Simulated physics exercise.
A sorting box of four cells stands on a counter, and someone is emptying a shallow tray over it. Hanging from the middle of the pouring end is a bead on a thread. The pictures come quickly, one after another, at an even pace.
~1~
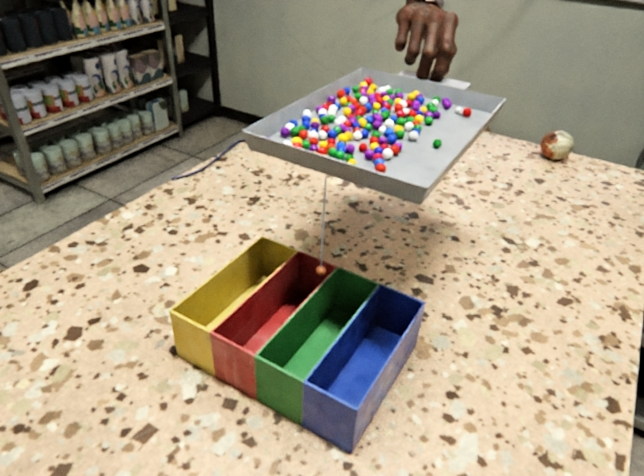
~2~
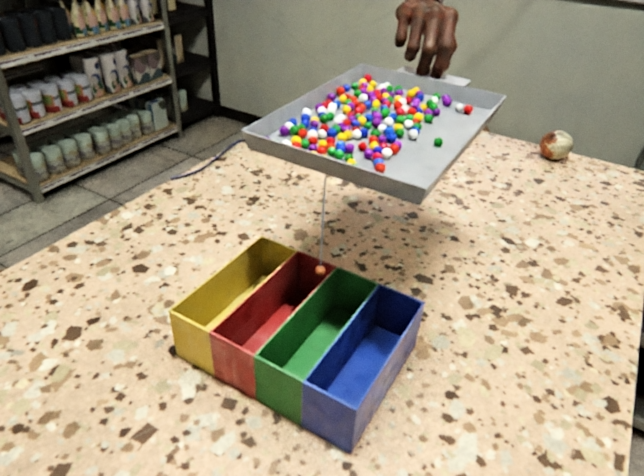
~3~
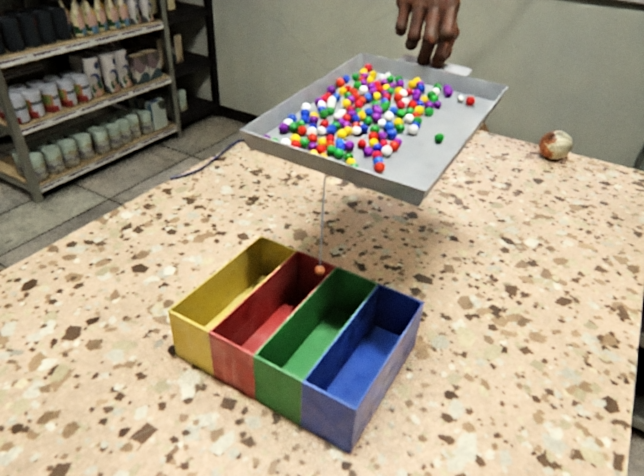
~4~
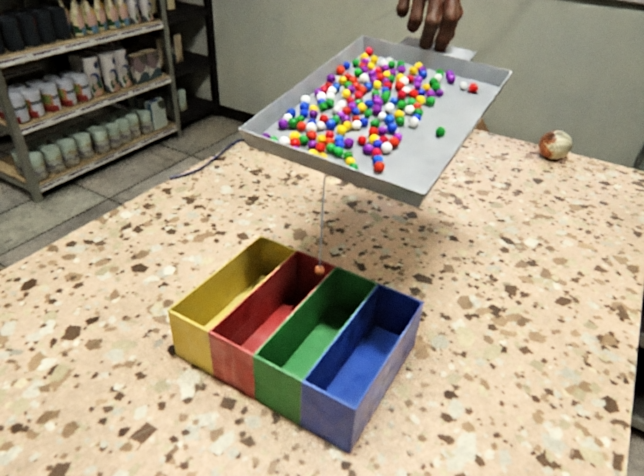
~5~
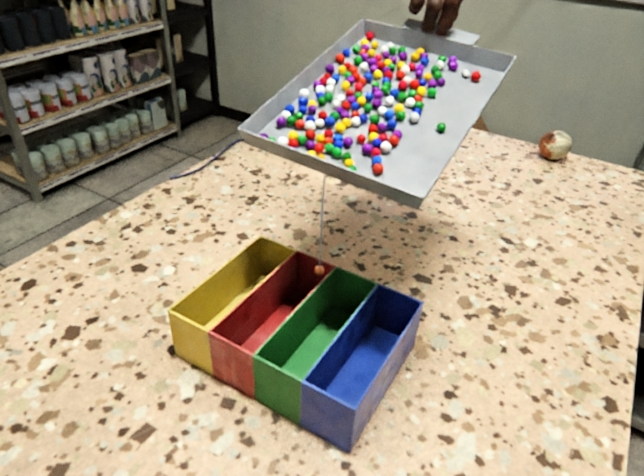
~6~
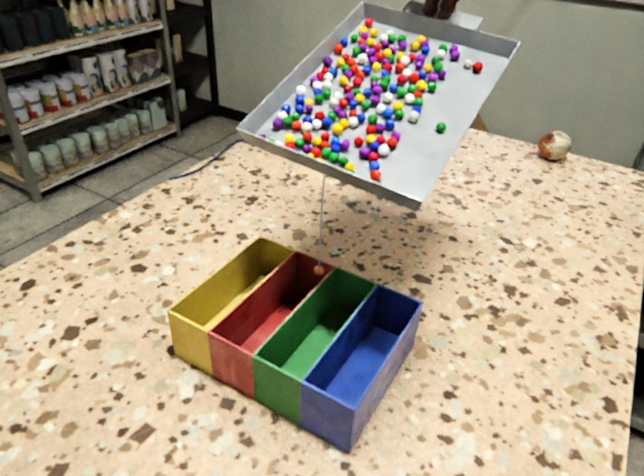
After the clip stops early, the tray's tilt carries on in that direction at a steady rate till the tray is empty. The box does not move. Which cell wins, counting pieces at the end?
The blue cell wins.
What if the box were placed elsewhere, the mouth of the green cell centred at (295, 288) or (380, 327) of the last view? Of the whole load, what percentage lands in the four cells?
First placement near 40 percent, second near 100 percent.
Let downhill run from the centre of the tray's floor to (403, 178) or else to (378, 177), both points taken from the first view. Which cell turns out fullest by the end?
The blue one; the blue cell.
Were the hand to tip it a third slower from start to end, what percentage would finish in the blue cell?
That works out at roughly 50 per cent.
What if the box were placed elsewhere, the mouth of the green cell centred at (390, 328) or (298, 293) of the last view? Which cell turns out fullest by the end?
In turn: The cell in green; that blue cell.
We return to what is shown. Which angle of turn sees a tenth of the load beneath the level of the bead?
Angle: Approx. 65 degrees.
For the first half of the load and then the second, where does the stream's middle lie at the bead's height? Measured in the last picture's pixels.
Early half (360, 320), late half (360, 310).
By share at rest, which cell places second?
Second place goes to the cell in green.
Soon after the last picture, tray tipped steeply; most on the tray; a small part in the blue cell; a stray few in the green cell; a stray few in the red cell; a small part falling or outside the box.
A little later, tray tipped past a quarter turn; a stray few on the tray; about half in the blue cell; about a quarter in the green cell; a small part in the red cell; a stray few in the yellow cell; about a quarter falling or outside the box.
Later still, tray tipped past a quarter turn; about half in the blue cell; about a quarter in the green cell; a small part in the red cell; a stray few in the yellow cell; a small part falling or outside the box.
At rest, tray tipped past a quarter turn; about half in the blue cell; about a quarter in the green cell; a small part in the red cell; a stray few in the yellow cell; a small part outside the box.
